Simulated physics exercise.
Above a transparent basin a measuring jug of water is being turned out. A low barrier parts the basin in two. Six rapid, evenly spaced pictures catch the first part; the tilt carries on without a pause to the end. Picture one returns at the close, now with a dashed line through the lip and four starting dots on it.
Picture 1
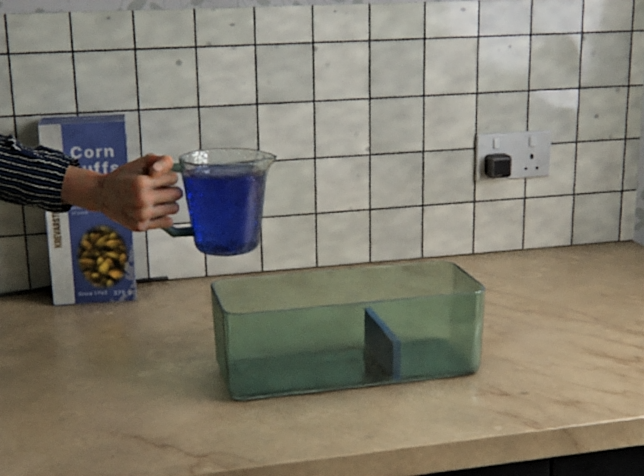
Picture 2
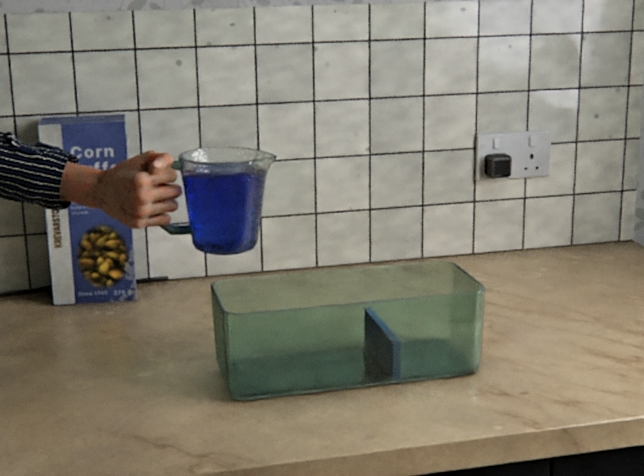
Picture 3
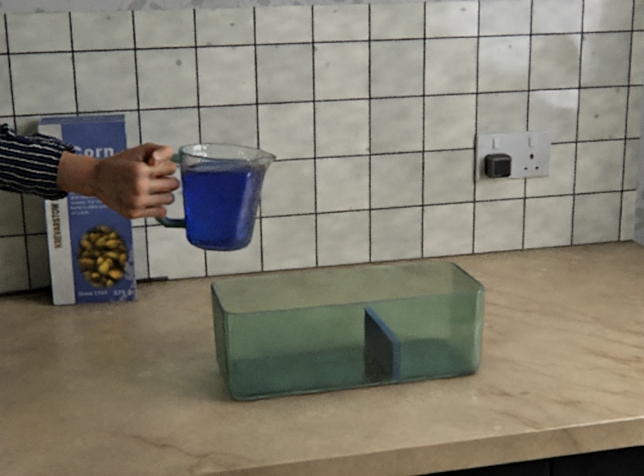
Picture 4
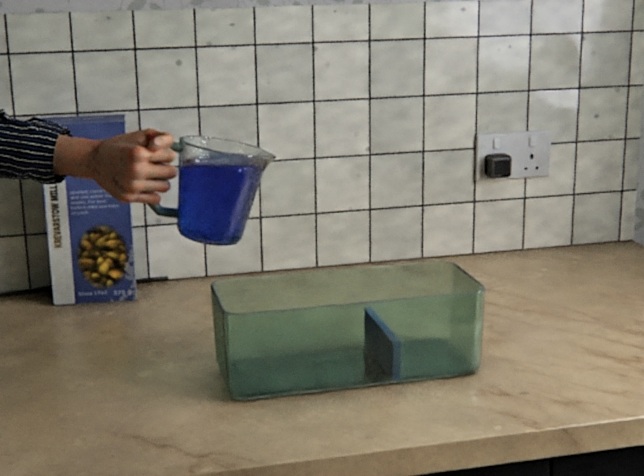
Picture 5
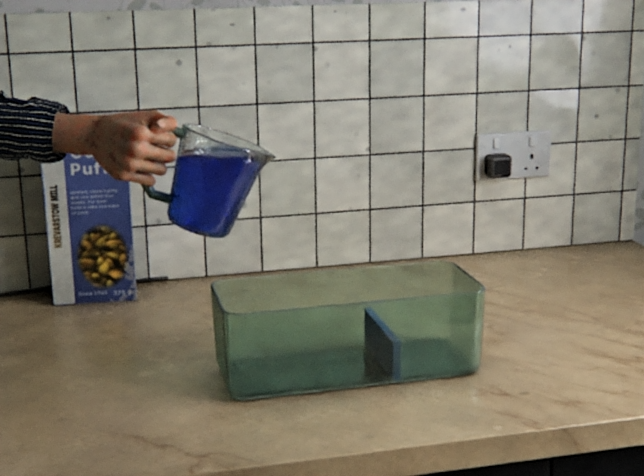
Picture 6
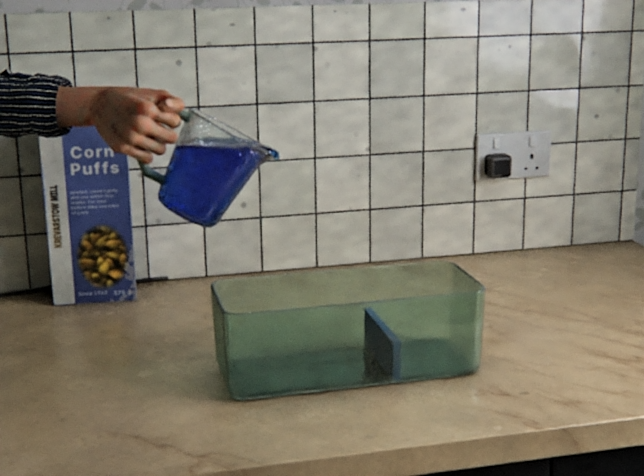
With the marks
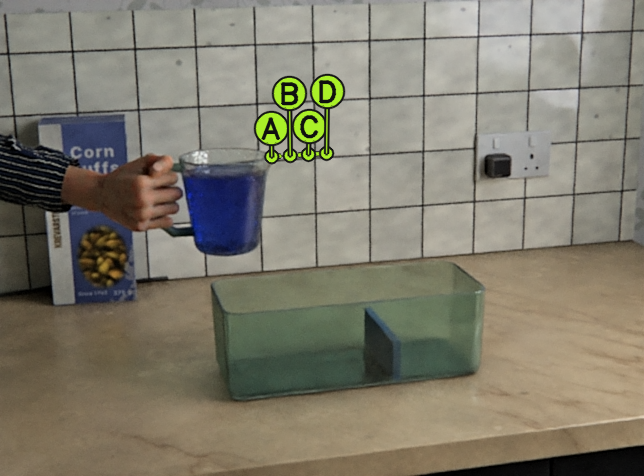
A hand held a clear jug of blue water above a divided, see-through basin on a kitchen counter, then gradually tilted it to the right until the water reached the lip.
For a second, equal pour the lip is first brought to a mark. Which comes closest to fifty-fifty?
Best: B.
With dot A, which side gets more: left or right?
The left one.
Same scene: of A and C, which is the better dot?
C.
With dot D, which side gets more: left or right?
More ends on the right.
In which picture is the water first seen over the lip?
Picture 6.
On the marked copy, A at (271, 156); B at (290, 155); C at (308, 154); D at (326, 153).
If A is chosen, about 91 % ends left of the wall and 5 % right of it; 4 % is lost outside.
If B is chosen, about 56 % ends left of the wall and 41 % right of it.
If C is chosen, about 17 % ends left of the wall and 81 % right of it.
If D is chosen, about 8 % ends left of the wall and 90 % right of it.
